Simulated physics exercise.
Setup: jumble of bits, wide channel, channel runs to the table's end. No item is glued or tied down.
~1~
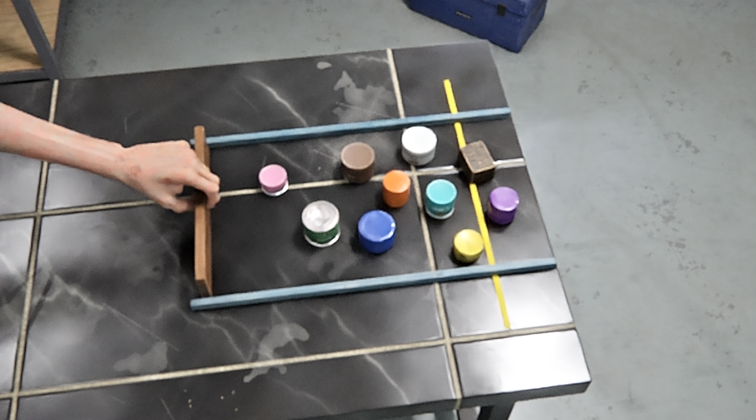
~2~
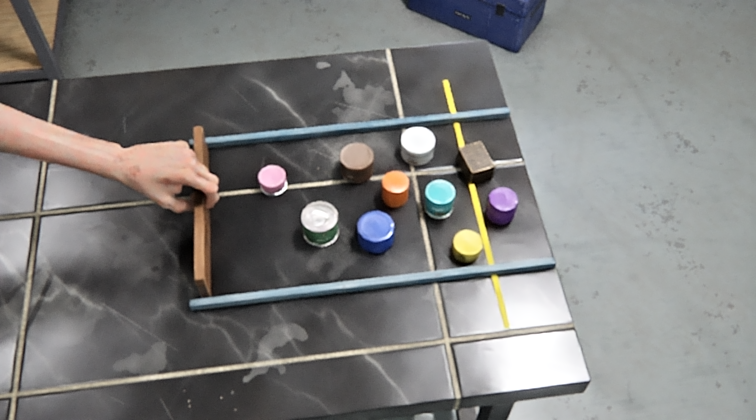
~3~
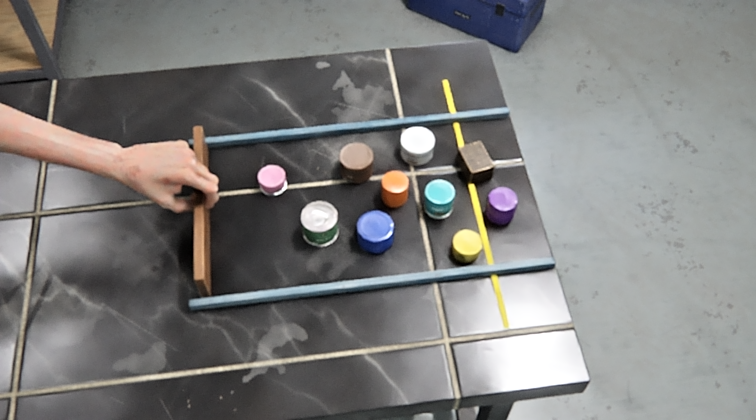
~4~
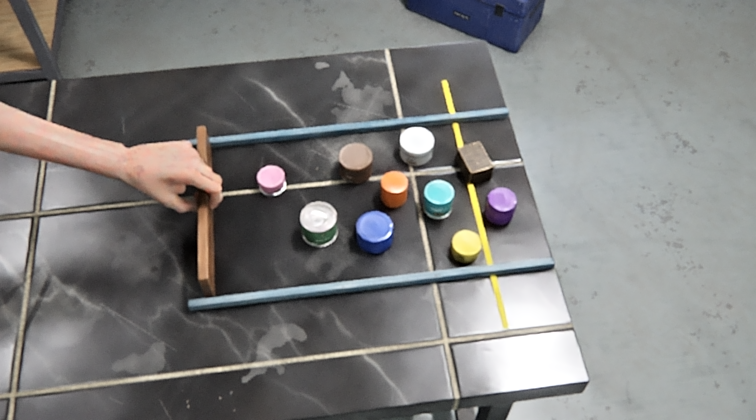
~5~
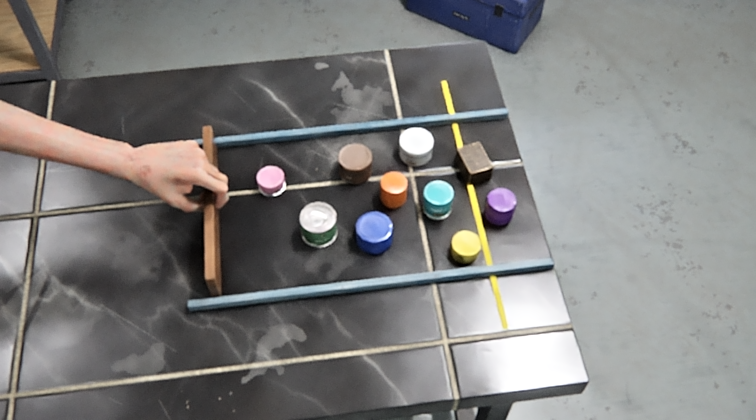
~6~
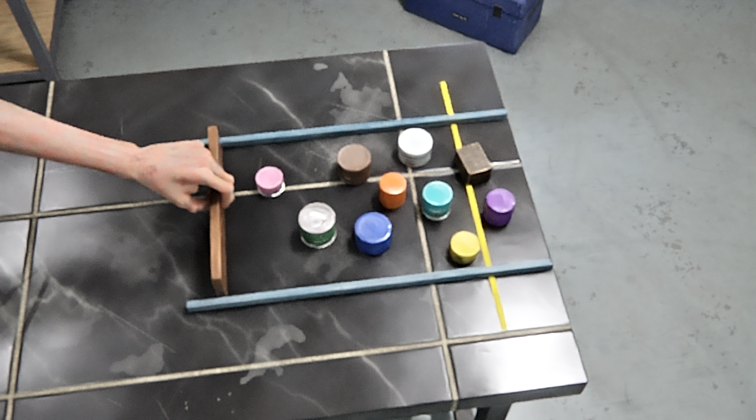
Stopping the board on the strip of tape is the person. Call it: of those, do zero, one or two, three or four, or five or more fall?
Zero fall.
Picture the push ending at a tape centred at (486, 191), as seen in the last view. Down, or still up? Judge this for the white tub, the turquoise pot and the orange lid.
First the white tub, which leaves the top, then the turquoise pot, which stays on top, and the orange lid, which stays on top.
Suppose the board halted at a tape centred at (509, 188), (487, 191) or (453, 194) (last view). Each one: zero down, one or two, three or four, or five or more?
Spot one gives five or over, spot two one or two, spot three zero.
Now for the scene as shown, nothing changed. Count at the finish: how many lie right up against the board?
5.
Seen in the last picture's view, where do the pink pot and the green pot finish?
Reading them off: First (477, 164); then (494, 205).
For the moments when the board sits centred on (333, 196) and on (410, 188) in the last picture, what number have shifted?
I make it 4 at the first spot and 8 at the other.
Early on, none off yet; purple lid at rest near (499, 208); black block at rest near (473, 165); yellow tub at rest near (465, 248).
Finally, the number that fall off is zero.
